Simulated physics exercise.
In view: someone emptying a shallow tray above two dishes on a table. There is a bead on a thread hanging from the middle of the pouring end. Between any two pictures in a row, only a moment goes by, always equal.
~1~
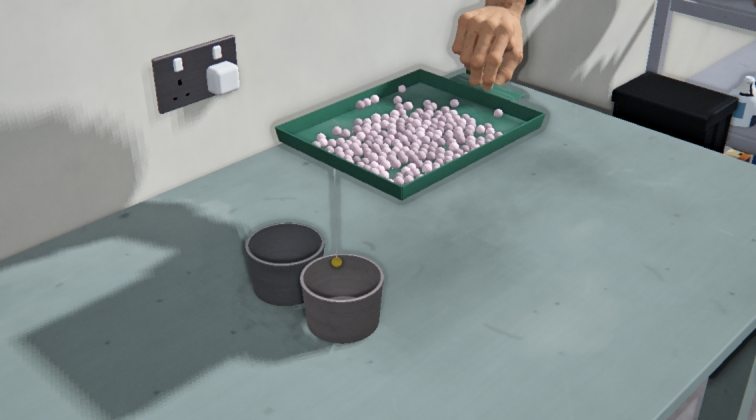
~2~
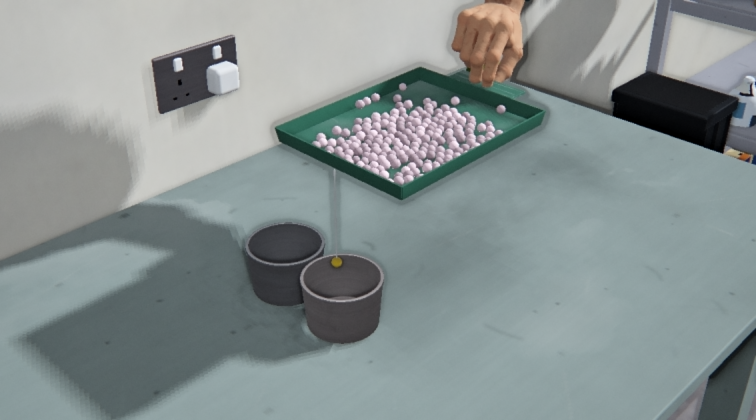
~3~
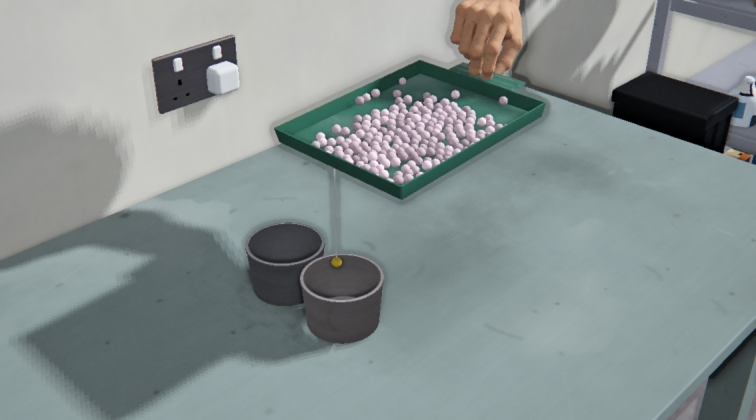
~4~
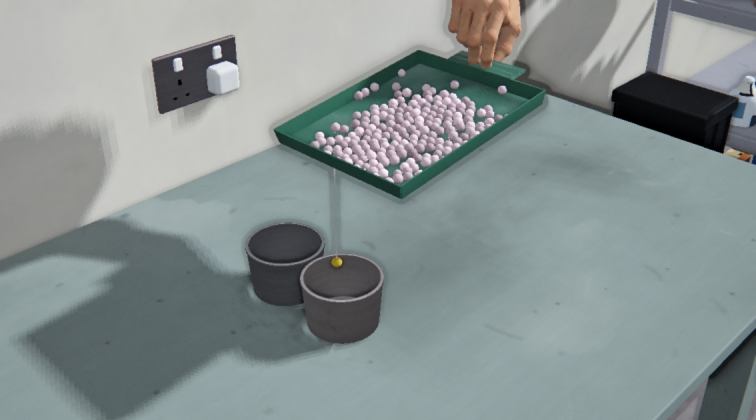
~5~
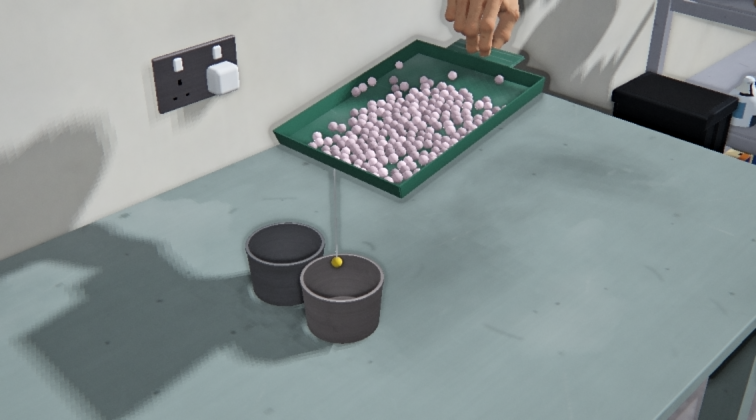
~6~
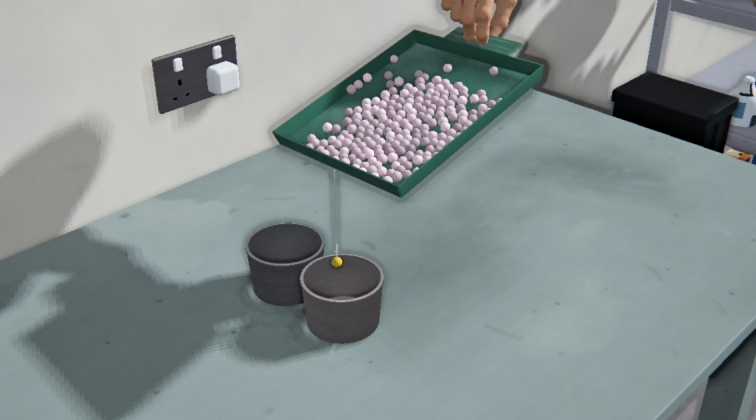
A green tray of pale pink sugar pearls is held above a grey-green table beside a white wall with a black socket, seen from above at an angle. Two dark round dishes sit below it, one behind and left of the other, with a yellow bead on a thread over the nearer. The hand gradually raises the tray's far end, and the pearls shift slightly toward the lower left; the camera stays still.
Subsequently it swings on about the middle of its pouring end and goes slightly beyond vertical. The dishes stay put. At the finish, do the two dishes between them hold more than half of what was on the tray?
No.
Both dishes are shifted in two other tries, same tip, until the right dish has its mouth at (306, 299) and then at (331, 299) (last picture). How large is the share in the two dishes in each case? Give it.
You'd get 80 in a hundred first and 70 in a hundred after that.
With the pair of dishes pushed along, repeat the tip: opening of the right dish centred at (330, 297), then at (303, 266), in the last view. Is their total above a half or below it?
A majority, then a minority.
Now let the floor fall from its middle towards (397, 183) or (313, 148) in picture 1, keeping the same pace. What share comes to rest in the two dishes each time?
Around 0 per cent first, around 60 per cent next.
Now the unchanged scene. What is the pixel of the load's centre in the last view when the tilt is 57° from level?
In the last view the centre sits at roughly (353, 131).
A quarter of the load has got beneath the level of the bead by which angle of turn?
That happens at around 80°.
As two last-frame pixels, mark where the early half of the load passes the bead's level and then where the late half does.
I'd say close to (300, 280) at first and close to (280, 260) later on.
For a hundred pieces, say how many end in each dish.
So the left dish gets 10 % of the load, while the right one gets 0 %.
Soon, tray tipped steeply; nearly all on the tray; a stray few in the left dish; a stray few in the air.
A while on, tray tipped right over; a small part on the tray; a small part in the left dish; about half outside both; about a quarter in the air.
Towards the end, tray tipped past a quarter turn; a stray few in the right dish; a small part in the left dish; most outside both.
Finally, tray tipped past a quarter turn; a stray few in the right dish; a small part in the left dish; most outside both.
